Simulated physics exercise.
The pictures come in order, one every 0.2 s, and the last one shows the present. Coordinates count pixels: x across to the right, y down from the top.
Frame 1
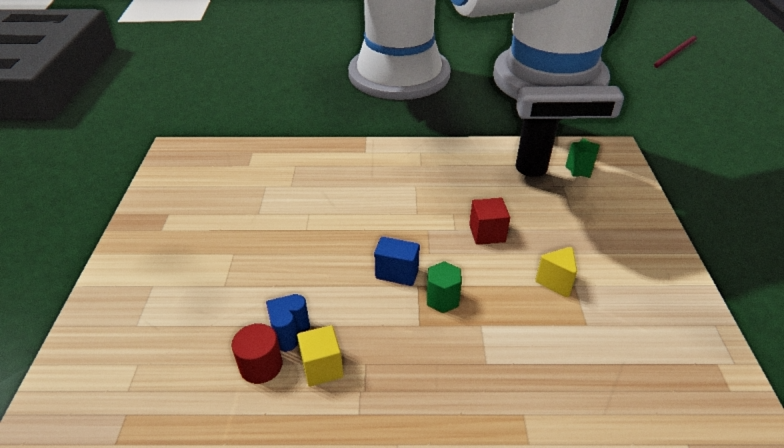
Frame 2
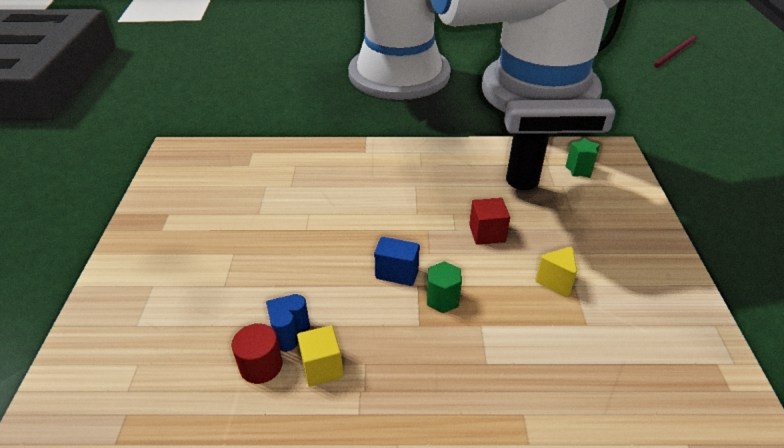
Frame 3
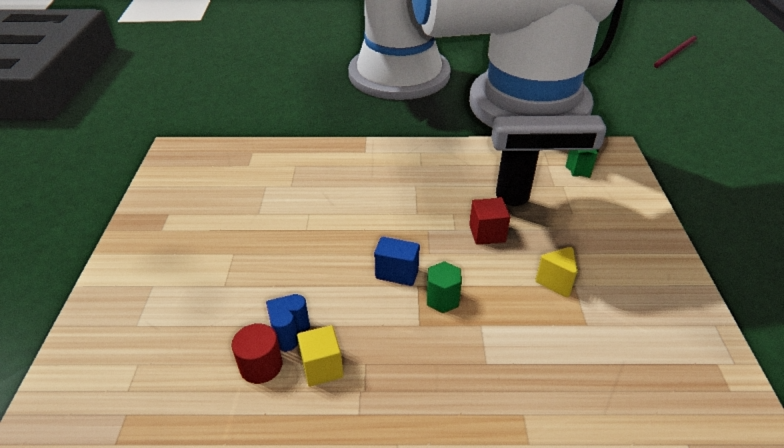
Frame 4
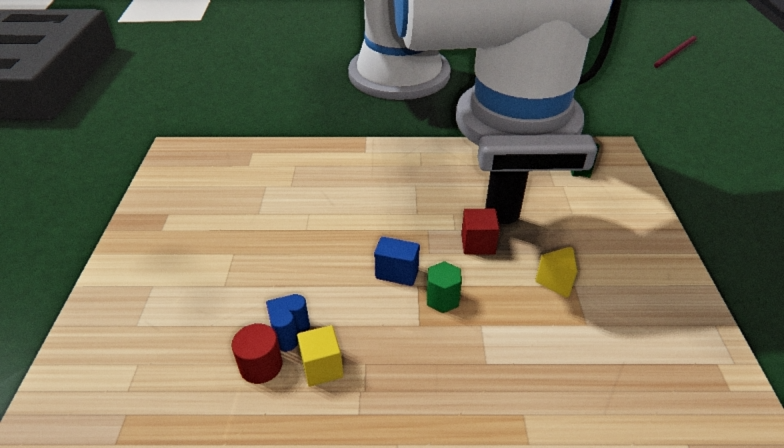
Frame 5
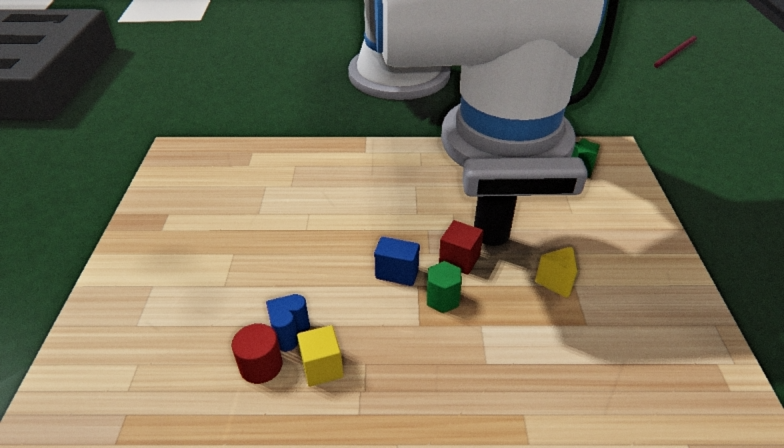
A robot arm moved its black stick toward the viewer and slightly left across a wooden table, then pushed the red block closer to the blue and green blocks while the other blocks stayed still.
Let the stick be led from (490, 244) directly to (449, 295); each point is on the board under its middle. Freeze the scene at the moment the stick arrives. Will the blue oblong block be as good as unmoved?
No
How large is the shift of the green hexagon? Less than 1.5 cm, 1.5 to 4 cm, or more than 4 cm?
Shift: 1.5 to 4 cm.
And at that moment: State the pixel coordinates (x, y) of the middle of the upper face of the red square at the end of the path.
The middle of the upper face of the red square will lie at about (418, 255) in the picture.
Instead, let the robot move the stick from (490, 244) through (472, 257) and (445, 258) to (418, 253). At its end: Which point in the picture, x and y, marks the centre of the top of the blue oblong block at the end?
Its top middle will sit at (356, 256).
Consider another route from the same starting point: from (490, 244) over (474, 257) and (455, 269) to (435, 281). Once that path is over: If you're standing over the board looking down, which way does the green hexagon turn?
Looking down: Anticlockwise.
What follows on the original path. Halfway along, stick at (472, 259); red square at (437, 247), turned 60° clockwise.
At the end, stick at (450, 284); blue oblong block at (380, 247); green hexagon at (427, 292); red square at (418, 255), turned 90° clockwise; yellow three-sided block still.
